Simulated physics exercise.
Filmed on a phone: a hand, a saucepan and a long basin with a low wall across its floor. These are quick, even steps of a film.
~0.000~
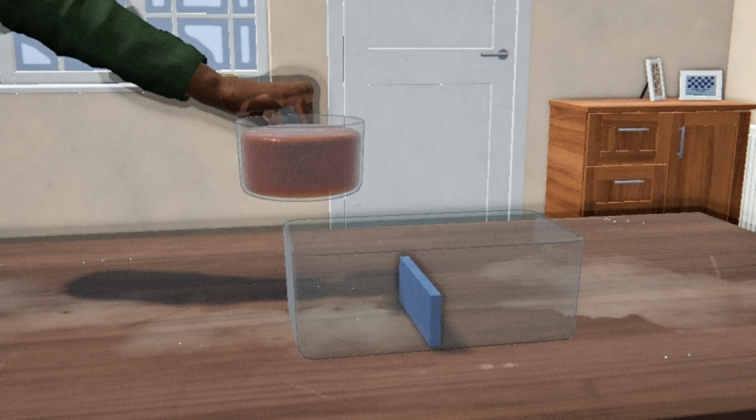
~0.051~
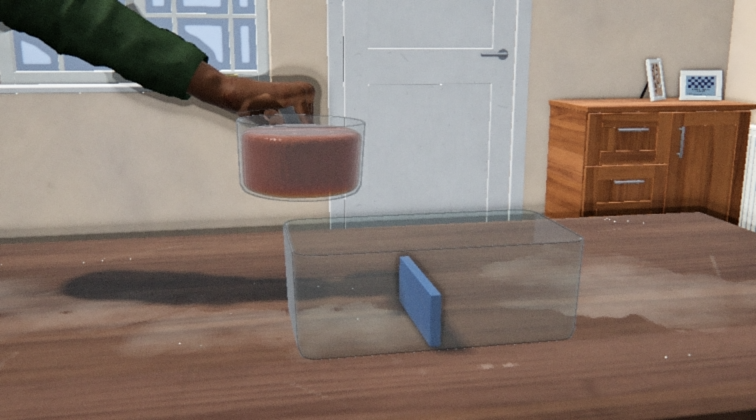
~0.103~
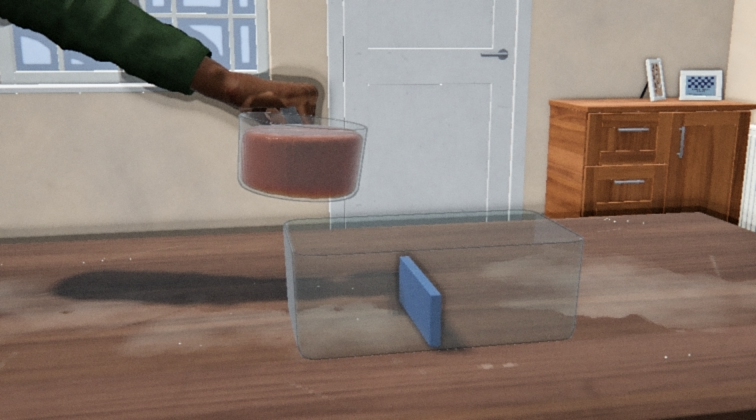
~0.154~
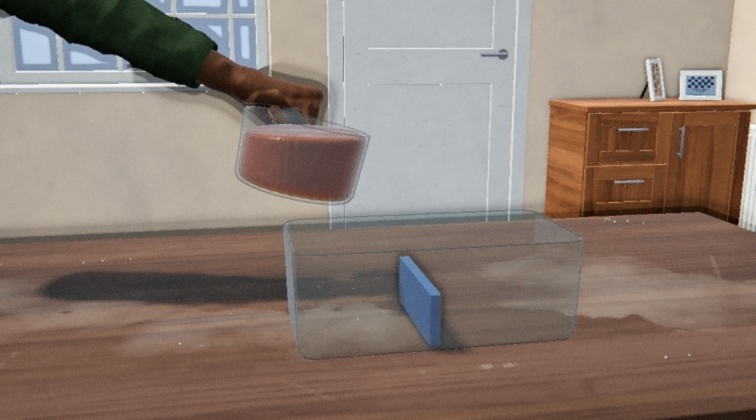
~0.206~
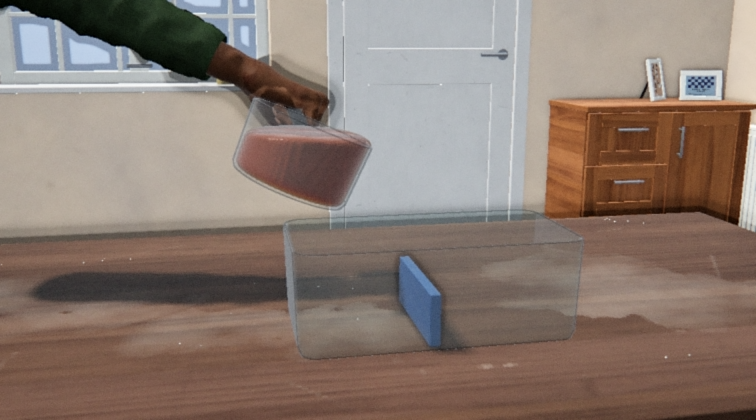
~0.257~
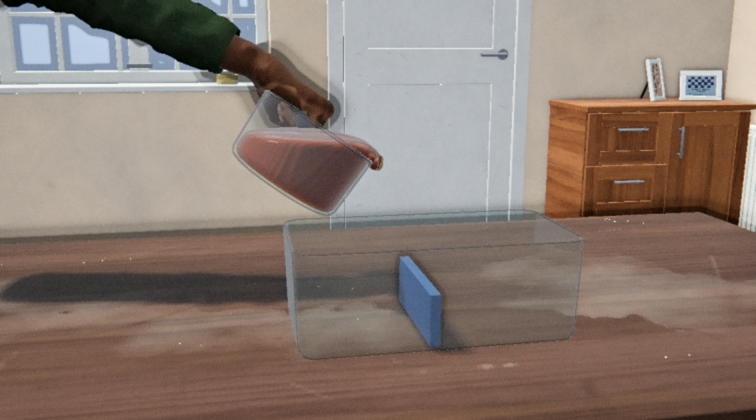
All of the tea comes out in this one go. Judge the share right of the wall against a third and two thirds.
The share right of the wall is less than a third.
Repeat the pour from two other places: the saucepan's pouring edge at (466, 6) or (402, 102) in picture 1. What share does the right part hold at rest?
Roughly 80 per cent, and 70 per cent.
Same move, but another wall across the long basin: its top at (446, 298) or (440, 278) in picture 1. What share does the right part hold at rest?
Roughly 20 per cent, and 5 per cent.
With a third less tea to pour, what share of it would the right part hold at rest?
Some 0 per cent.
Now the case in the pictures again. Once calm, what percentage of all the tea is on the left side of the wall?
About 80 per cent.
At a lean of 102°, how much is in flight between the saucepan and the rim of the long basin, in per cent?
Near 20 %.
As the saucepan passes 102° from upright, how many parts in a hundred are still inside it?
Near 20 %.
A moment on, the saucepan is tipped right over and 21 per cent is still to pour, 41 is left of the wall and 15 right of it.
Next, the saucepan is tipped right over and 3 per cent is still to pour, 74 is left of the wall and 16 right of it.
Then the saucepan is tipped right over and 0 per cent is still to pour, 81 is left of the wall and 18 right of it.
Later the saucepan is tipped right over and 0 per cent is still to pour, 80 is left of the wall and 18 right of it.
At rest 80 per cent lies left of the wall, 18 right of it and 2 outside.
